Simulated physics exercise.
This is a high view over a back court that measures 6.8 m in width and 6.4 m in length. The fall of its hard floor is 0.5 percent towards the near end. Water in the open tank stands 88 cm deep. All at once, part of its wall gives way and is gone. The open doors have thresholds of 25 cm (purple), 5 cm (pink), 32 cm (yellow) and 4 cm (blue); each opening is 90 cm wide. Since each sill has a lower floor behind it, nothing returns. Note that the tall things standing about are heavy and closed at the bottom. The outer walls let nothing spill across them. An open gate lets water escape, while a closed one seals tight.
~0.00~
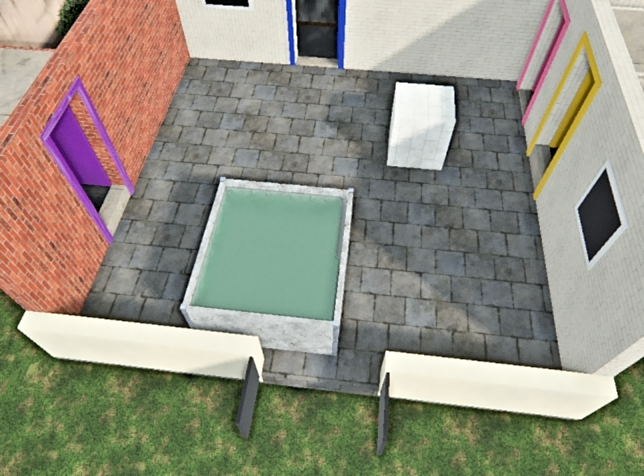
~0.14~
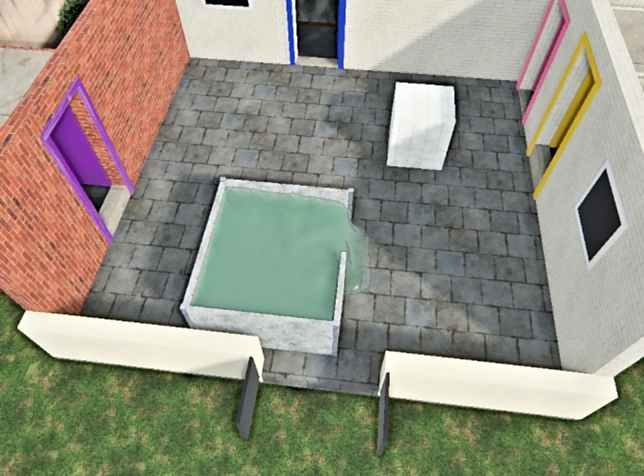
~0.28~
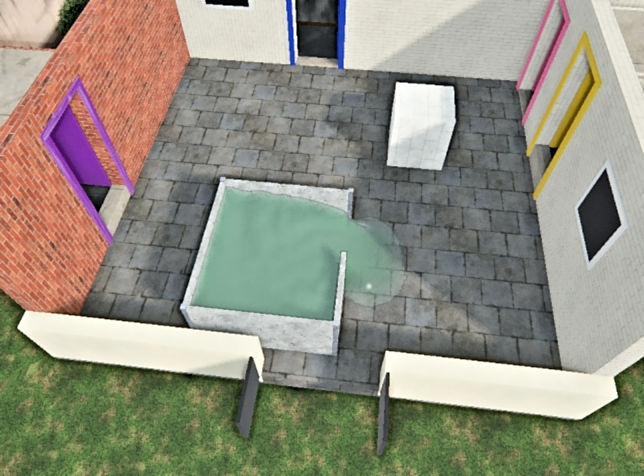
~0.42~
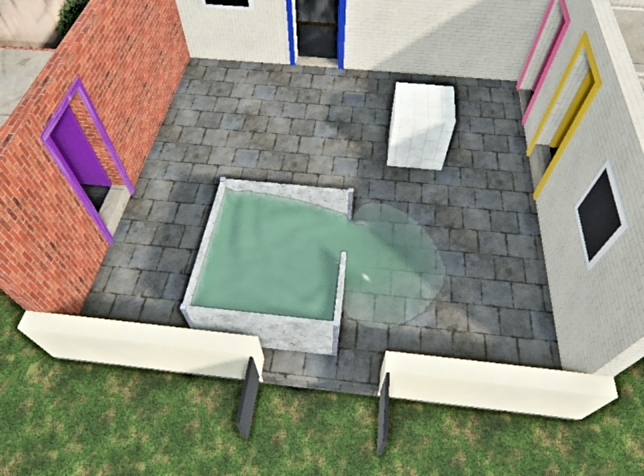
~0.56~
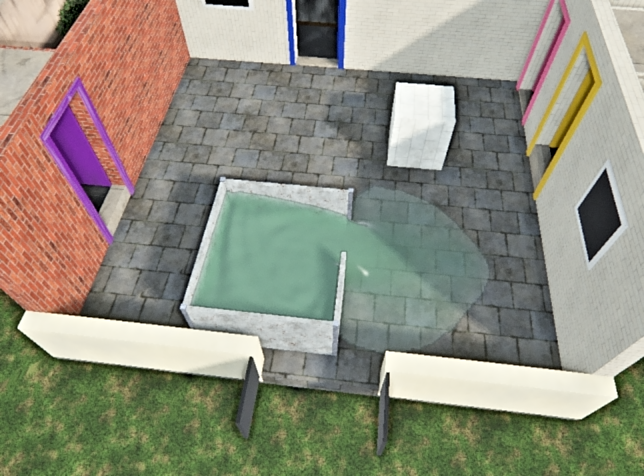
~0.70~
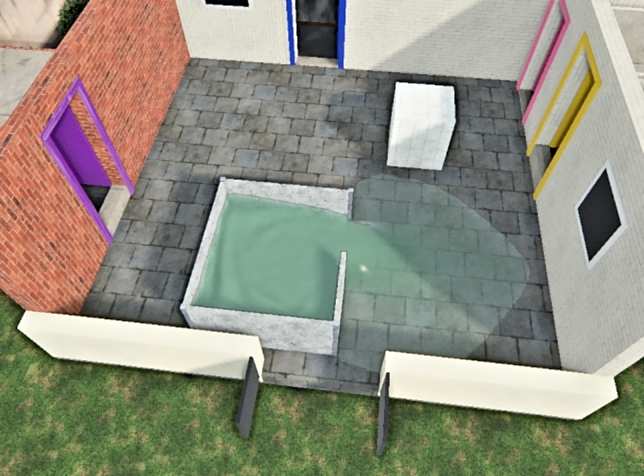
In a paved court, green water pours through a tank's broken right wall and spreads across the floor.
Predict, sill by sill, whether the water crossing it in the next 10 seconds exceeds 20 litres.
My prediction: At the purple door it is 20 litres or less; at the pink door it is above 20 litres; at the yellow door it is 20 litres or less; at the blue door it is 20 litres or less.
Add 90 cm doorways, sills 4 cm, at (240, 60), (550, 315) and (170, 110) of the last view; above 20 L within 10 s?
First doorway falls short, second gets there, third gets there.
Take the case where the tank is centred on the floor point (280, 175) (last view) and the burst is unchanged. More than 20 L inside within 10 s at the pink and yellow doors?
Well, pink ends up beyond the mark and yellow ends up inside the mark.
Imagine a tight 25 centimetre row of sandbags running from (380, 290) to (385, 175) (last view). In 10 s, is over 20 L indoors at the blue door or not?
Outcome - blue: Fail.
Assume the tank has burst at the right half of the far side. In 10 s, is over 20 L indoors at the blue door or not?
Blue: Exceeds.
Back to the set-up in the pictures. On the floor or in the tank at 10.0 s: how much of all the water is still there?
84 %.
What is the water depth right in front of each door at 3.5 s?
Purple 0 cm, pink 12 cm, yellow 19 cm, blue 1 cm.
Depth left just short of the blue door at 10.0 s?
Roughly 4.0 centimetres.
After 1.4 s water covers 25 % of the floor and is deepest (42 cm) near (552, 391); purple door not reached, pink door not reached, yellow door 19 cm at the sill, 0 L in, blue door not reached.
After 2.2 s water covers 30 % of the floor and is deepest (40 cm) near (552, 391); purple door not reached, pink door 10 cm at the sill, 0 L in, yellow door 29 cm at the sill, 0 L in, blue door not reached.
After 3.5 s water covers 45 % of the floor and is deepest (25 cm) near (500, 88); purple door not reached, pink door 12 cm at the sill, 12 L in, yellow door 19 cm at the sill, 0 L in, blue door not reached.
After 6.0 s water covers 70 % of the floor and is deepest (19 cm) near (552, 391); purple door not reached, pink door 14 cm at the sill, 84 L in, yellow door 12 cm at the sill, 0 L in, blue door 5 cm at the sill, 0 L in.
After 10.0 s water covers 95 % of the floor and is deepest (12 cm) near (71, 336); purple door 6 cm at the sill, 0 L in, pink door 11 cm at the sill, 227 L in, yellow door 9 cm at the sill, 0 L in, blue door 4 cm at the sill, 1 L in.
